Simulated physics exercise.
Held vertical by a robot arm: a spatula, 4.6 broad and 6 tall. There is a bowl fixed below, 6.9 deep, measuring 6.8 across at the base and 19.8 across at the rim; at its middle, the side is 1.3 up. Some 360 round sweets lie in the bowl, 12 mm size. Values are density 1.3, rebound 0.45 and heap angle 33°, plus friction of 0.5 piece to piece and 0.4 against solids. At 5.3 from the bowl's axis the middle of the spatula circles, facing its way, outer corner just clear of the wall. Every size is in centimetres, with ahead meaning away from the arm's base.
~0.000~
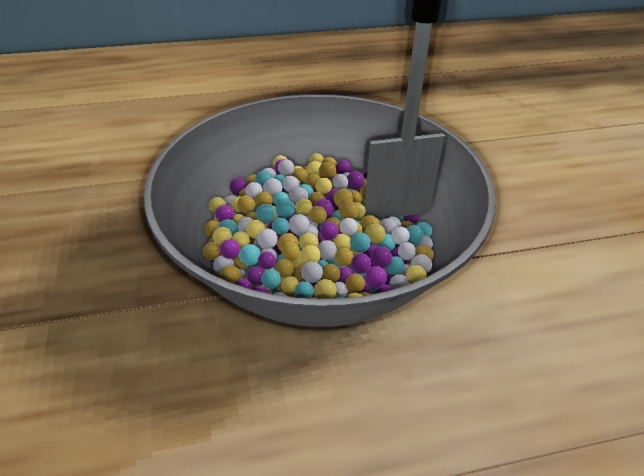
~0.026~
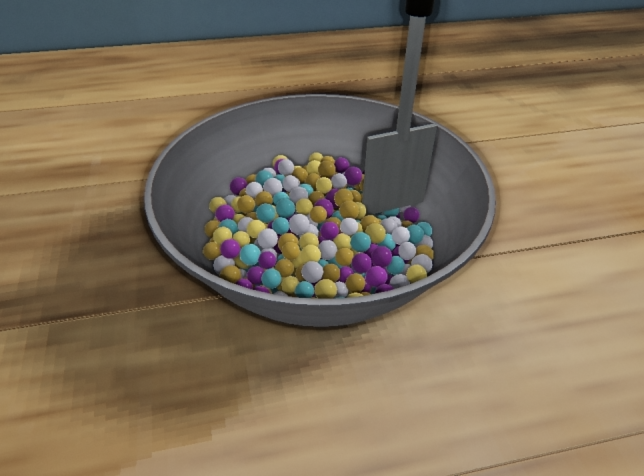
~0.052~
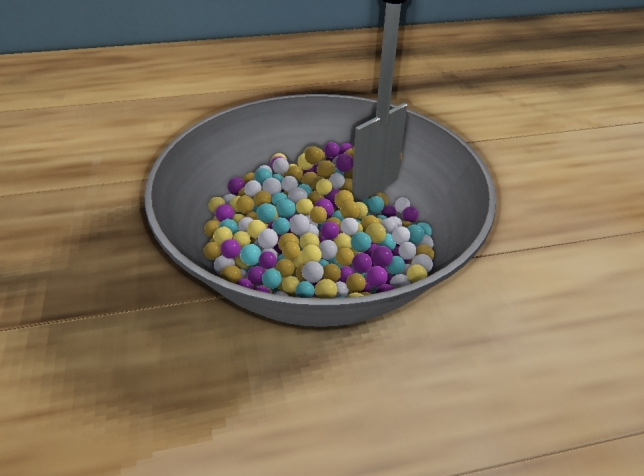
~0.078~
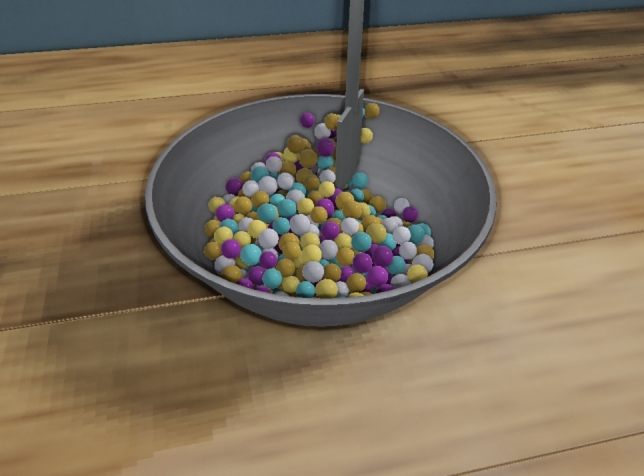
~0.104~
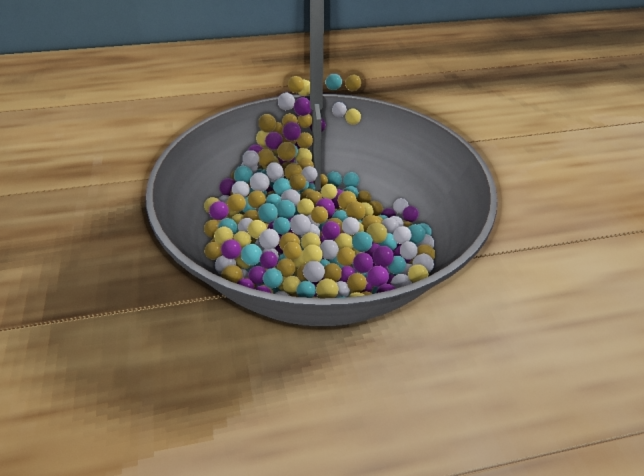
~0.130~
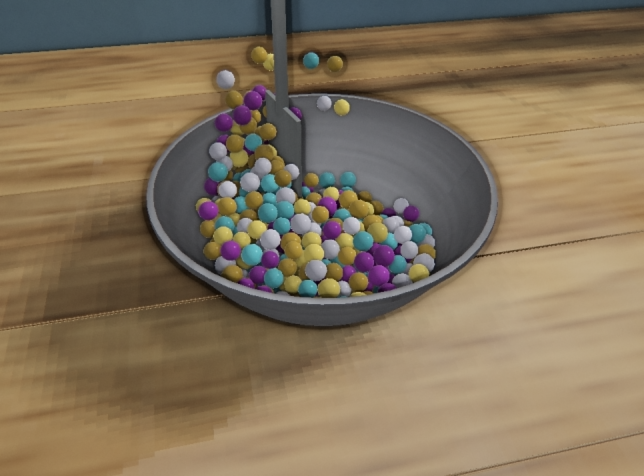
We see a grey bowl of small colourful balls on a wooden surface as an upright spatula sweeps from the right along the far side to the left, pushing balls into a heap and flinging a few above the rim.
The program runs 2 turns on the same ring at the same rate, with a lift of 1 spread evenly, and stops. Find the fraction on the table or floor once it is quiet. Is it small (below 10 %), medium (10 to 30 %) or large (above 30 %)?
It is large.
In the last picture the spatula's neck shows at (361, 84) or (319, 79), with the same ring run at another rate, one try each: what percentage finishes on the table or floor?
Around 10 and 30 per cent respectively.
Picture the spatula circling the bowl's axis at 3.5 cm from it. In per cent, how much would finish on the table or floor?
Close to 25 in a hundred then.
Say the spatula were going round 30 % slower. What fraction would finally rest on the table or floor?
Roughly 25 per cent.
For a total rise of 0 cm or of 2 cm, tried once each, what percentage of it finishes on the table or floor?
Roughly 40 and 25 per cent.
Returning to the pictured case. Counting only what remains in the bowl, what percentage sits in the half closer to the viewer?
About 55 %.
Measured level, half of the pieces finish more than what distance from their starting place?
About 10 cm.
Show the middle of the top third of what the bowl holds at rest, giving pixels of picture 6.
The centre sits around (297, 242) in the last picture.
By 0.37 s, 344° round, highest piece 11 above the table; 270 in the bowl, 29 on the table or floor, 58 in flight or on the tool.
By 0.62 s, 222° round, highest piece 10 above the table; 221 in the bowl, 123 on the table or floor, 13 in flight or on the tool.
By 0.94 s, 0° round, highest piece 5 above the table; 215 in the bowl, 142 on the table or floor.
By 1.64 s, 0° round, highest piece 4 above the table; 215 in the bowl, 142 on the table or floor.
Final count, 215 in the bowl, 142 on the table or floor. That is 40 % on the table or floor.
